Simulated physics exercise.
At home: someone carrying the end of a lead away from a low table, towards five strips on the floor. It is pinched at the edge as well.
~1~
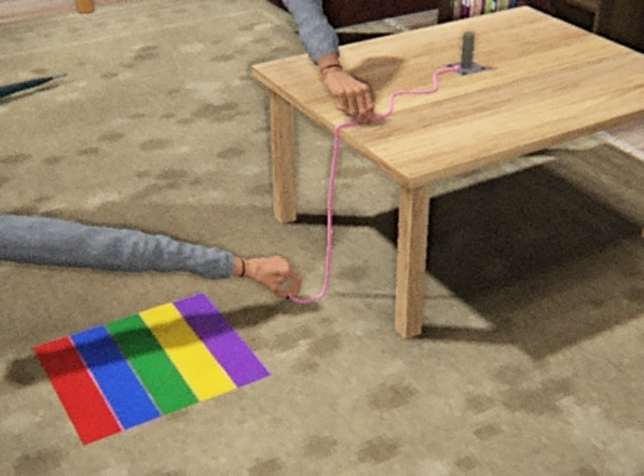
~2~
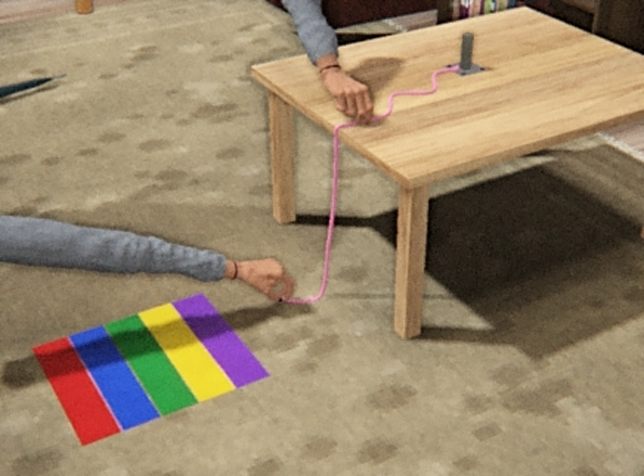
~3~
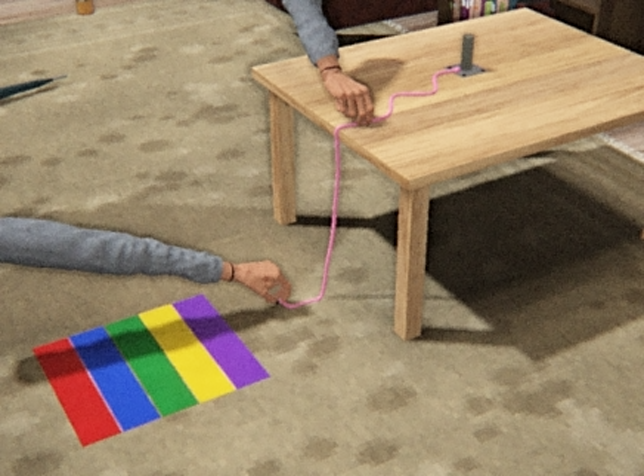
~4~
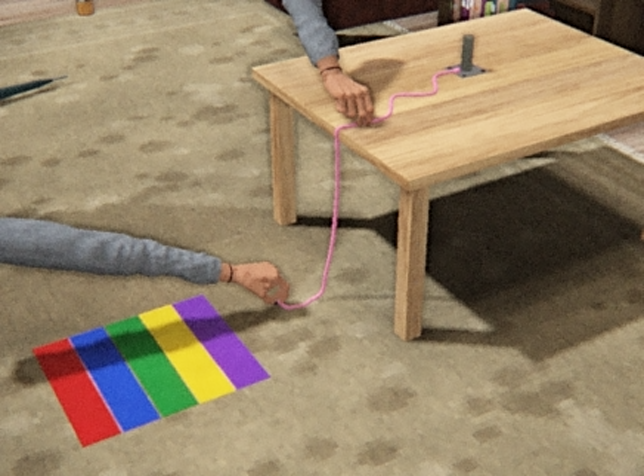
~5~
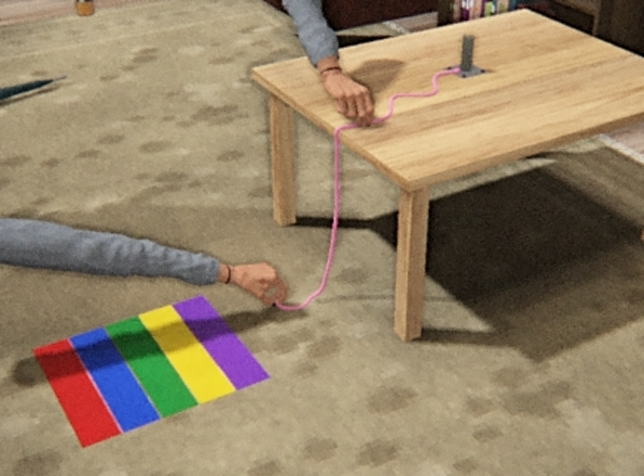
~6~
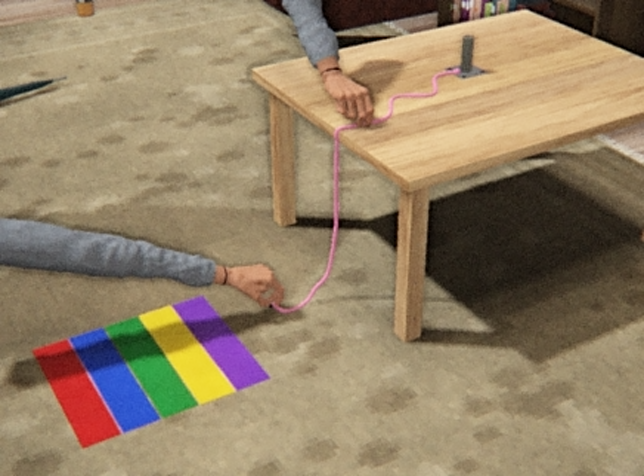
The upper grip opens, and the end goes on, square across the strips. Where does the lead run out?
It halts on the green strip.
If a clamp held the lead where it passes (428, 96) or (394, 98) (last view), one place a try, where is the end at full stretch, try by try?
The places are (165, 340) and (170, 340).
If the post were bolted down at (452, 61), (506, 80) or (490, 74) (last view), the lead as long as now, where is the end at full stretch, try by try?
About (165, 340), (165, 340) and (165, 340).
Soon after, end near (198, 329); over purple.
After that, end near (165, 341); over yellow.
At the stop, end near (145, 347); over green. Over green.
